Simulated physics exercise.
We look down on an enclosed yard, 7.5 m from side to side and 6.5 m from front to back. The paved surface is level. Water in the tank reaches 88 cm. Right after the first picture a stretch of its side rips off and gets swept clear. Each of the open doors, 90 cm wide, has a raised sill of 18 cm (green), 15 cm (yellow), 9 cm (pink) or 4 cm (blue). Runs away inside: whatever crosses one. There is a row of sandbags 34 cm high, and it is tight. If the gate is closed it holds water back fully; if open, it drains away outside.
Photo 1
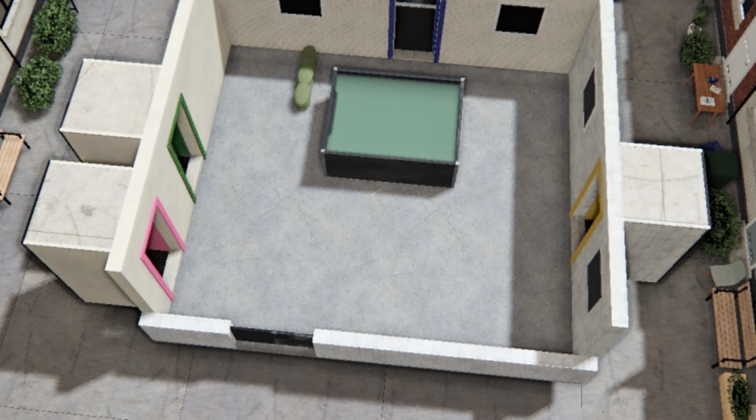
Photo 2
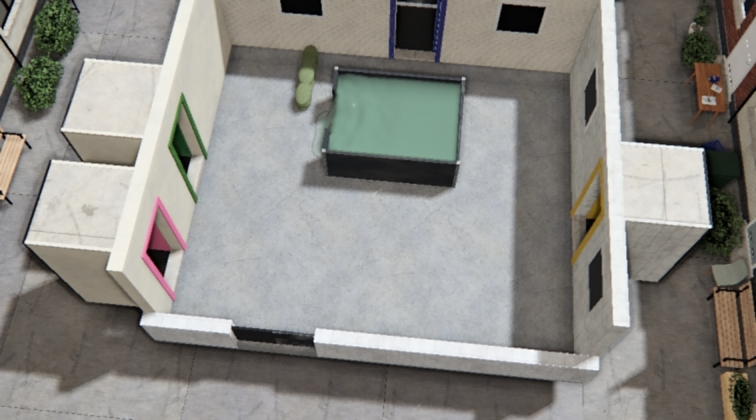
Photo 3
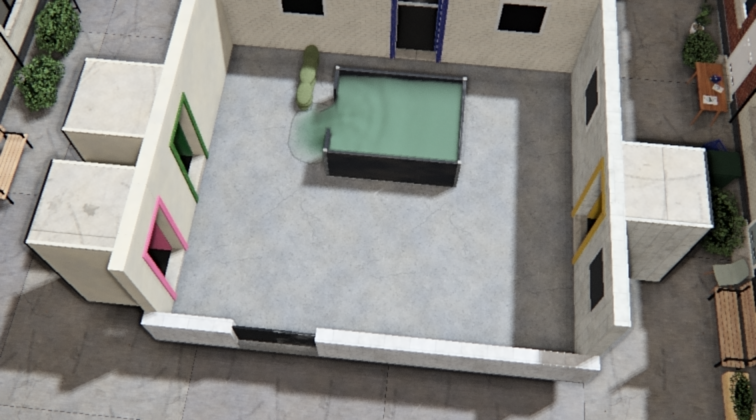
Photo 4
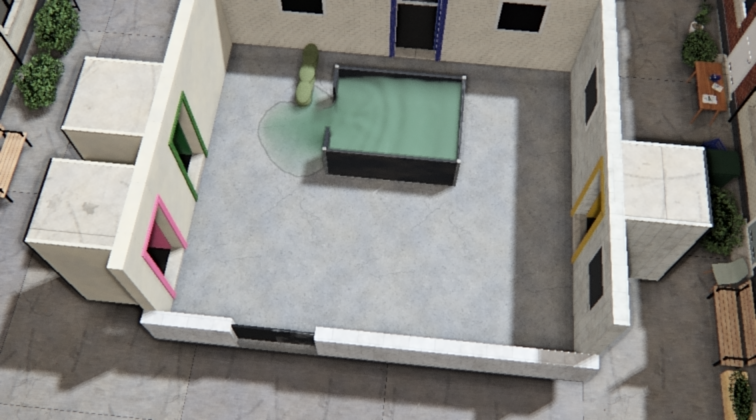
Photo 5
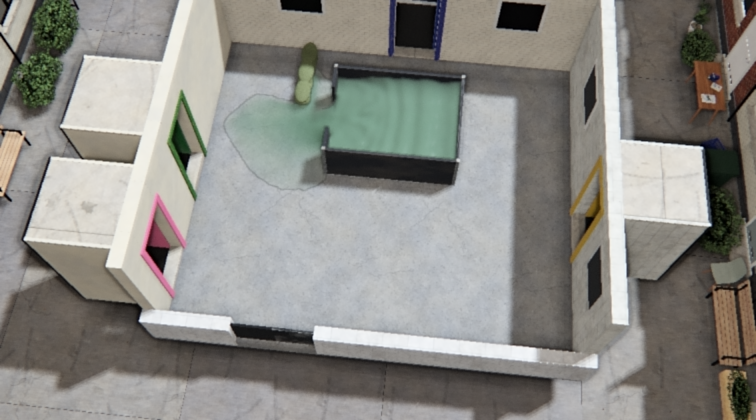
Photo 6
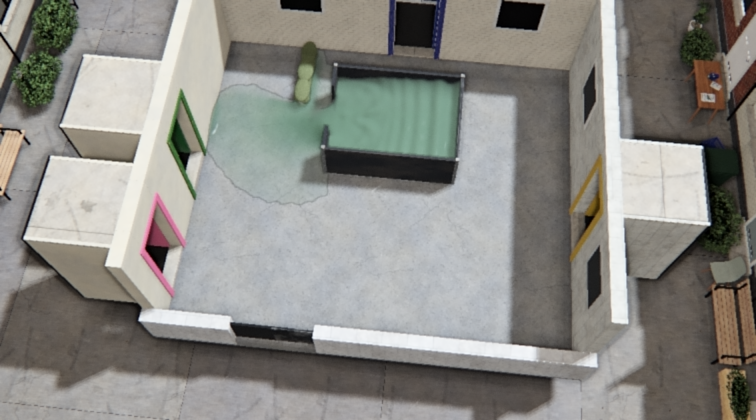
A paved yard enclosed by pale walls is seen from high above, with benches and plants outside. A dark-sided tank of green water stands toward the back beside a short, lumpy green barrier, with green- and pink-edged openings on the left, yellow on the right and blue behind. The tank's left side breaks open and water pours out, spreading leftward and forward in a widening, thinning sheet while ripples cross the tank.
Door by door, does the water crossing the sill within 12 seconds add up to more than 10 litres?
At the green door the amount will climb above the limit, at the yellow door the amount will stay short of the limit, at the pink door the amount will climb above the limit, at the blue door the amount will stay short of the limit.
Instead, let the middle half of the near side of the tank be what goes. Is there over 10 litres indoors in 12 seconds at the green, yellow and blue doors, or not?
So green stays lower, yellow stays lower, blue tops it.
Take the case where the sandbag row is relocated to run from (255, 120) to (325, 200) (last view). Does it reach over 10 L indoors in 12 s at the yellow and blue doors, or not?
Then: Yellow below, blue over.
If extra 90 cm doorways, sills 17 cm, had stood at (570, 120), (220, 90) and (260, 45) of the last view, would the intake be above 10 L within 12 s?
Well, the first is on the low side, the second is on the high side, and the third is on the high side.
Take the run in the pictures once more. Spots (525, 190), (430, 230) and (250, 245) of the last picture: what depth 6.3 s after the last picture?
The depths come out at 1, 2 and 6 centimetres, in the order listed.
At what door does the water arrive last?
It's the yellow door.
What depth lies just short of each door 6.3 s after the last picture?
Green 17 cm, yellow 9 cm, pink 13 cm, blue 3 cm.
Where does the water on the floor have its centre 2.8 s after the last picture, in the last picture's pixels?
Its balance point lies near (318, 147).
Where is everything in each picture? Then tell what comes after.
In the first picture, the tank at (394, 117) is whole and still, 88 cm deep.
In the second picture, water pours out at (333, 125) and has run 0.6 m, to (320, 155); typically 14 cm deep outside, 88 cm at the tank's back.
In the third picture, water pours out at (335, 126) and has run 0.9 m, to (296, 153); typically 14 cm deep outside, 88 cm at the tank's back.
In the fourth picture, water pours out at (334, 125) and has run 1.5 m, to (262, 131); typically 11 cm deep outside, 88 cm at the tank's back.
In the fifth picture, the front is at (227, 124), 2.3 m from the gap at (333, 124); 3.8 m2 of floor is under water; 87 cm left at the back of the tank.
In the sixth picture, the front is at (207, 146), 2.6 m from the gap at (332, 123); 5.6 m2 of floor is under water; 78 cm left at the back of the tank.
Then, 0.7 s after the last picture water covers 25 % of the floor and is deepest (48 cm) near (221, 125); green door 31 cm at the sill, 8 L in, yellow door not reached, pink door not reached, blue door not reached.
Then, 1.5 s after the last picture water covers 30 % of the floor and is deepest (49 cm) near (230, 49); green door 30 cm at the sill, 52 L in, yellow door not reached, pink door 11 cm at the sill, 0 L in, blue door 3 cm at the sill, 0 L in.
Then, 2.8 s after the last picture water covers 45 % of the floor and is deepest (38 cm) near (302, 55); green door 23 cm at the sill, 93 L in, yellow door not reached, pink door 10 cm at the sill, 2 L in, blue door 5 cm at the sill, 0 L in.
Then, 6.3 s after the last picture water covers 85 % of the floor and is deepest (24 cm) near (167, 321); green door 17 cm at the sill, 138 L in, yellow door 9 cm at the sill, 0 L in, pink door 13 cm at the sill, 38 L in, blue door 3 cm at the sill, 0 L in.
Then, 11.3 s after the last picture water covers 100 % of the floor and is deepest (16 cm) near (520, 109); green door 10 cm at the sill, 139 L in, yellow door 11 cm at the sill, 0 L in, pink door 12 cm at the sill, 108 L in, blue door 7 cm at the sill, 1 L in.
